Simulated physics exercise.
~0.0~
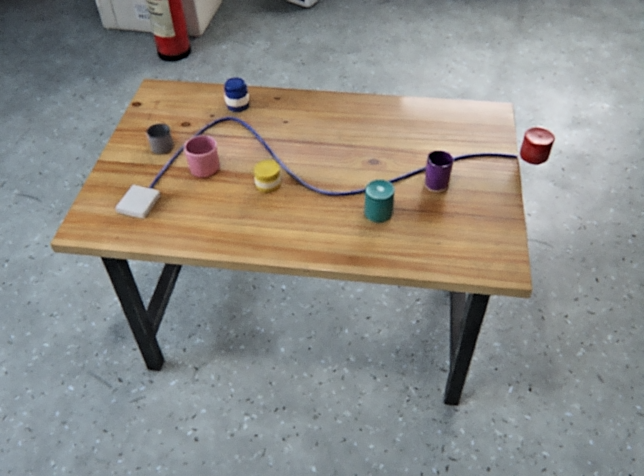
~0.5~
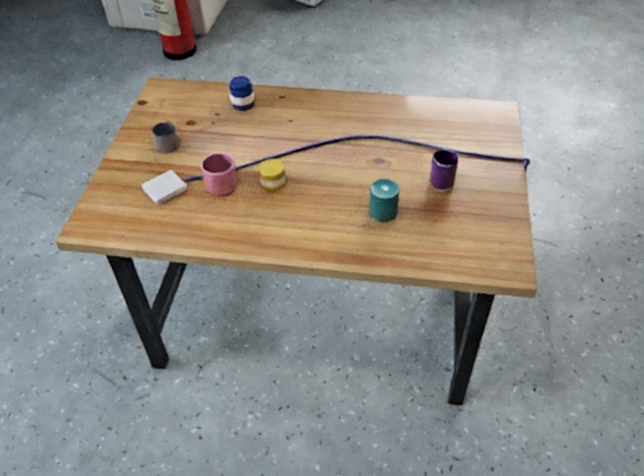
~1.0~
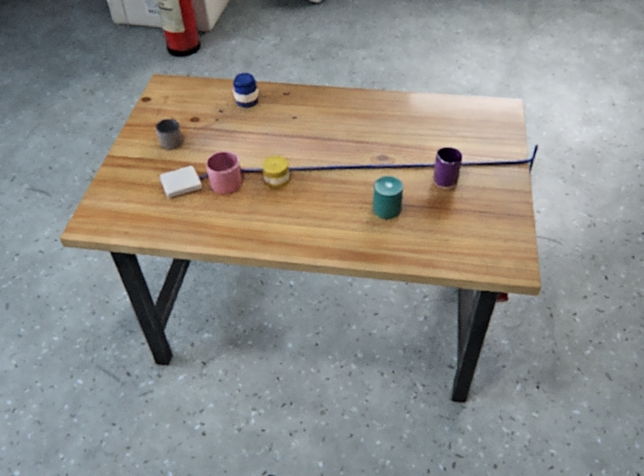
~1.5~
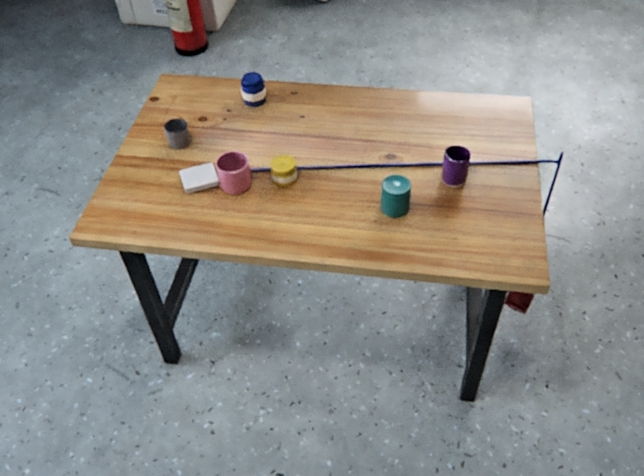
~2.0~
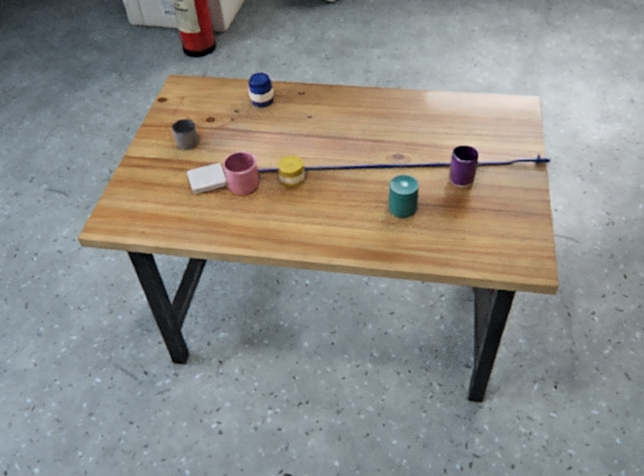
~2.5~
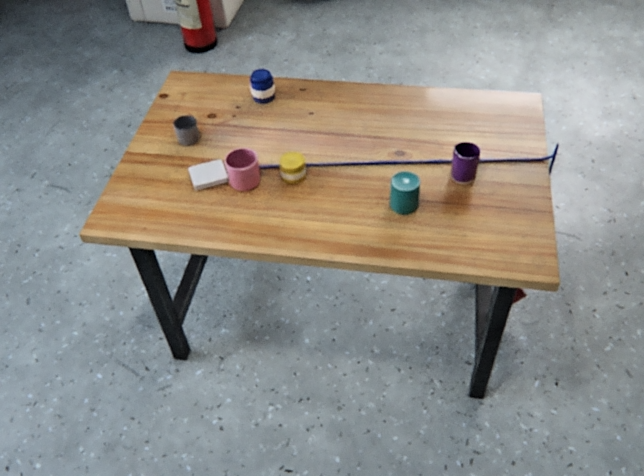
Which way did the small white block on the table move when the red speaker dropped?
The small white block slid to the right, ending up against the pink mug.
